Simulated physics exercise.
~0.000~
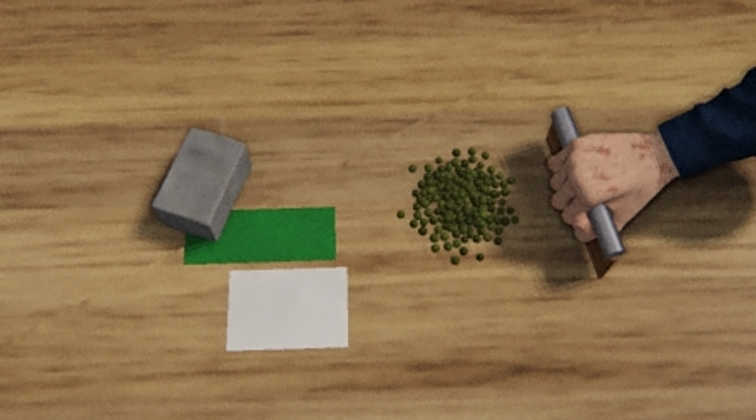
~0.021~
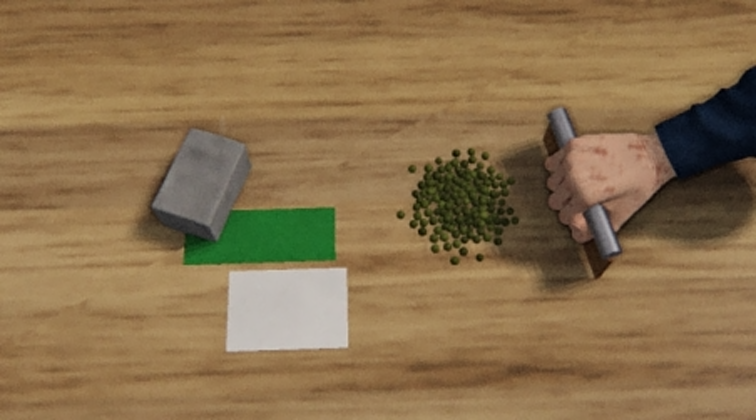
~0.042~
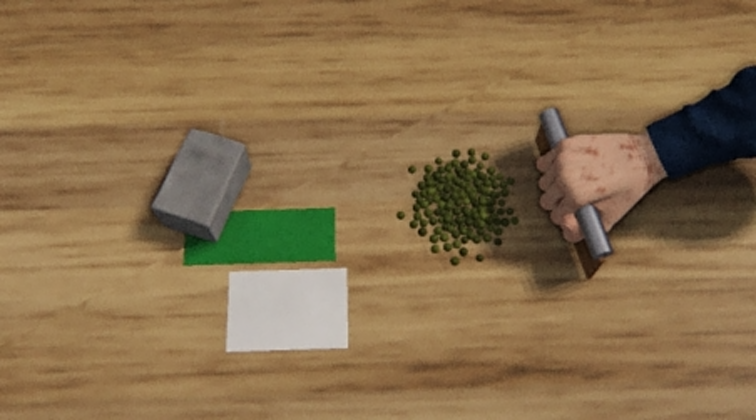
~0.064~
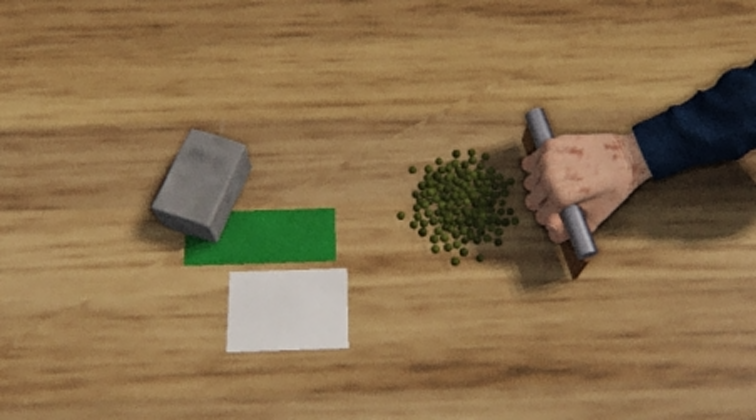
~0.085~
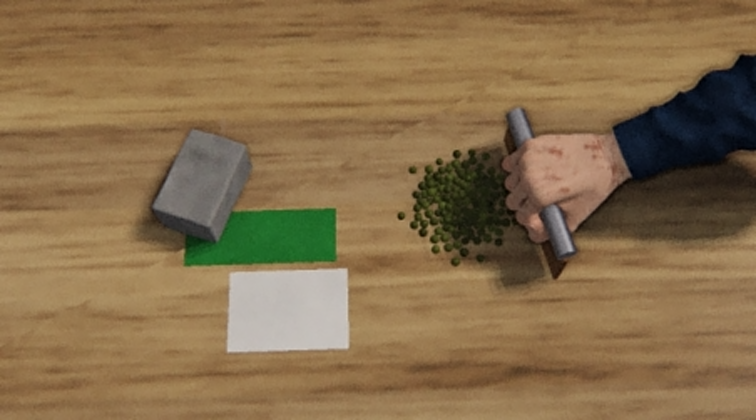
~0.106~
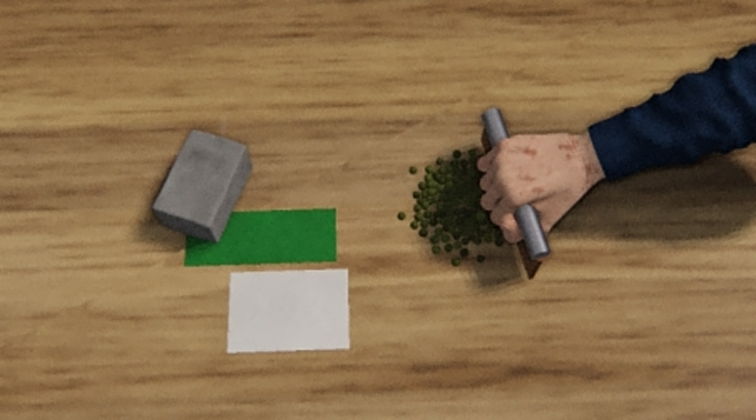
A hand in a dark blue sleeve grips a grey-handled scraper at the right of a wooden surface, seen from above. Left of it lies a loose pile of small green olives, and farther left a grey block sits by a green mat, with a white mat below. The hand slides the scraper leftward into the pile's right side, while the camera stays still.
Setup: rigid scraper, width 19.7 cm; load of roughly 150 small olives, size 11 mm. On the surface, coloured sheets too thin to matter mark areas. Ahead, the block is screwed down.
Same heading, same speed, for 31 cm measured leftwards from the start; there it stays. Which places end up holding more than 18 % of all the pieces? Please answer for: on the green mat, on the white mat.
Green mat: Yes; white mat: No.
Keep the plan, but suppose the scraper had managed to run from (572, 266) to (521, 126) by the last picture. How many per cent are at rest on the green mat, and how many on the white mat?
Green mat: 35; white mat: 20.
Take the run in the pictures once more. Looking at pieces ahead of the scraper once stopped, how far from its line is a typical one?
Some 14 cm.
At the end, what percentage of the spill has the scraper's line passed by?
0 %.
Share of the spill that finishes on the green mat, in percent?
Some 25 per cent.
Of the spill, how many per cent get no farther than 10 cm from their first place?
0 per cent or thereabouts.
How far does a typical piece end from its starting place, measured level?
I'd guess near 32 cm, give or take.
After 0.25 s, scraper 29 cm from its start, spill 22 cm wide; white mat 10 %, green mat 30 %, off the mats 60 %.
Then, at 0.38 s, scraper 31 cm from its start, spill 31 cm wide; white mat 15 %, green mat 35 %, off the mats 50 %.
Then, at 0.50 s, scraper 31 cm from its start, spill 38 cm wide; white mat 5 %, green mat 25 %, off the mats 70 %.
In the end, at 1.4 s, white mat 0 %, green mat 25 %, off the mats 75 %.
